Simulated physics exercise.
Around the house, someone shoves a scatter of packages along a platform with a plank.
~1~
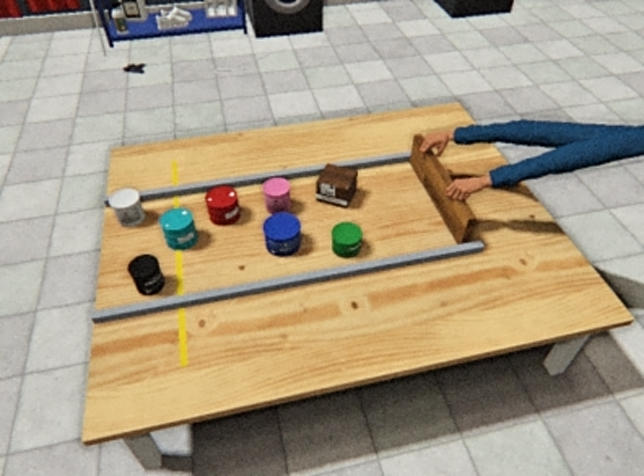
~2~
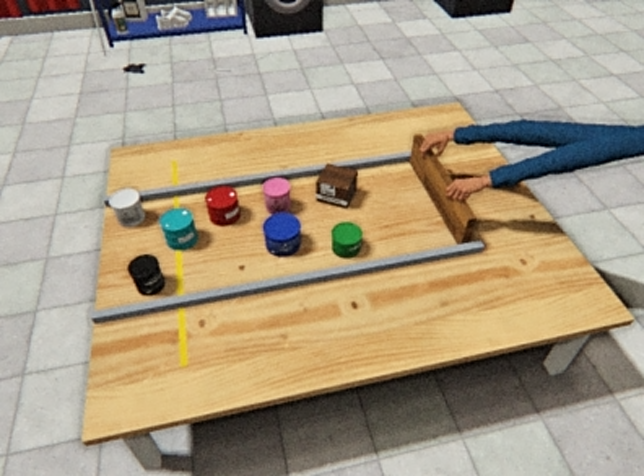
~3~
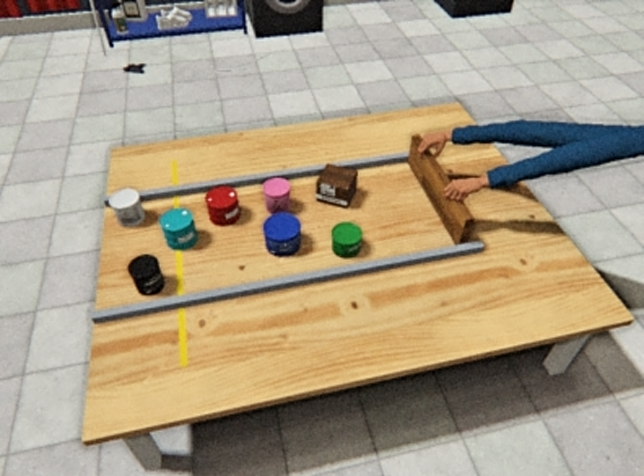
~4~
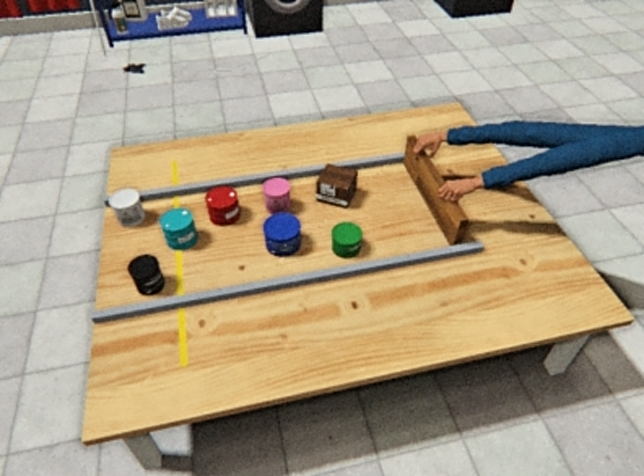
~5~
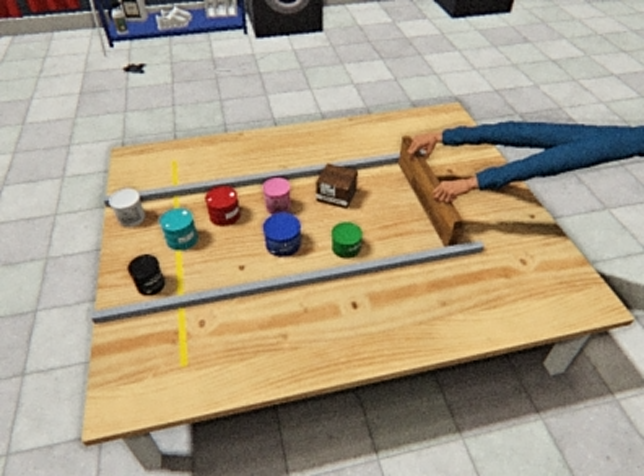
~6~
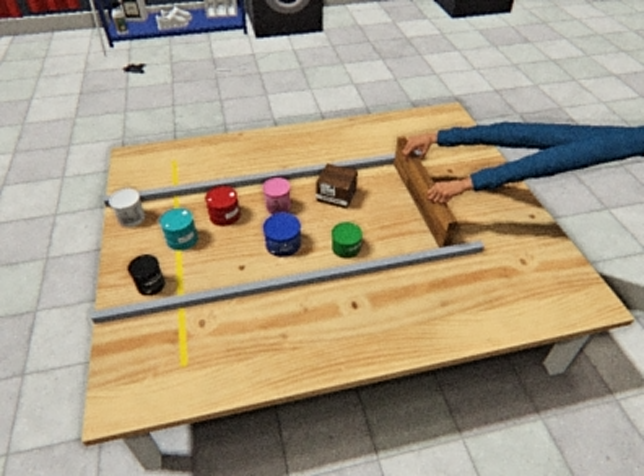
A light wooden table stands on a grey tiled floor, seen from above at an angle by a still camera. Between two grey rails sit white, black, turquoise, red, pink, blue and green containers and a brown box, with a yellow line crossing at the left. From the right, two blue-sleeved arms slide a wooden plank slightly left, while the containers and box stay still.
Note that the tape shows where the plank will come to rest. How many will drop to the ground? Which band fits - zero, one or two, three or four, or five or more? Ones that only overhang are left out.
Fallen: One or two.
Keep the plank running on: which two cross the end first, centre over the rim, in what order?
Listed earliest first, it's the white pail and then the red canister.
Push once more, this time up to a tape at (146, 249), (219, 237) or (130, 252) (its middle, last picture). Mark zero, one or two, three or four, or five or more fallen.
Three to four; none; five or more.
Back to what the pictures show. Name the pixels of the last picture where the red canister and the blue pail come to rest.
Result: One at about (103, 211), the other at about (157, 248).
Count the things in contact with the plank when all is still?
In total, 3.
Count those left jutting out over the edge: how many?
The count is 1.
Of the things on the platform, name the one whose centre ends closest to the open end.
Answer: The red canister.
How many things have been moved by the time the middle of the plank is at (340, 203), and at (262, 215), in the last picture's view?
The number moved is 2 and then 5.
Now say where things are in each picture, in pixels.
The first picture shows white pail (128, 208); black pail (147, 275); turquoise canister (179, 229); plank (439, 187); tape (178, 244).
The second picture shows black pail (147, 276); plank (439, 187).
The third picture shows turquoise canister (179, 229); red canister (223, 206).
The fourth picture shows white pail (128, 208); green pail (347, 240).
The fifth picture shows black pail (147, 276); blue pail (282, 235).
The sixth picture shows white pail (128, 208); black pail (147, 276); turquoise canister (179, 229); plank (422, 190); tape (178, 244).
Early on, none off yet; white pail at rest near (128, 208); black pail at rest near (147, 276); turquoise canister at rest near (179, 229).
Finally, the number that fall off is one or two; lost, white pail.
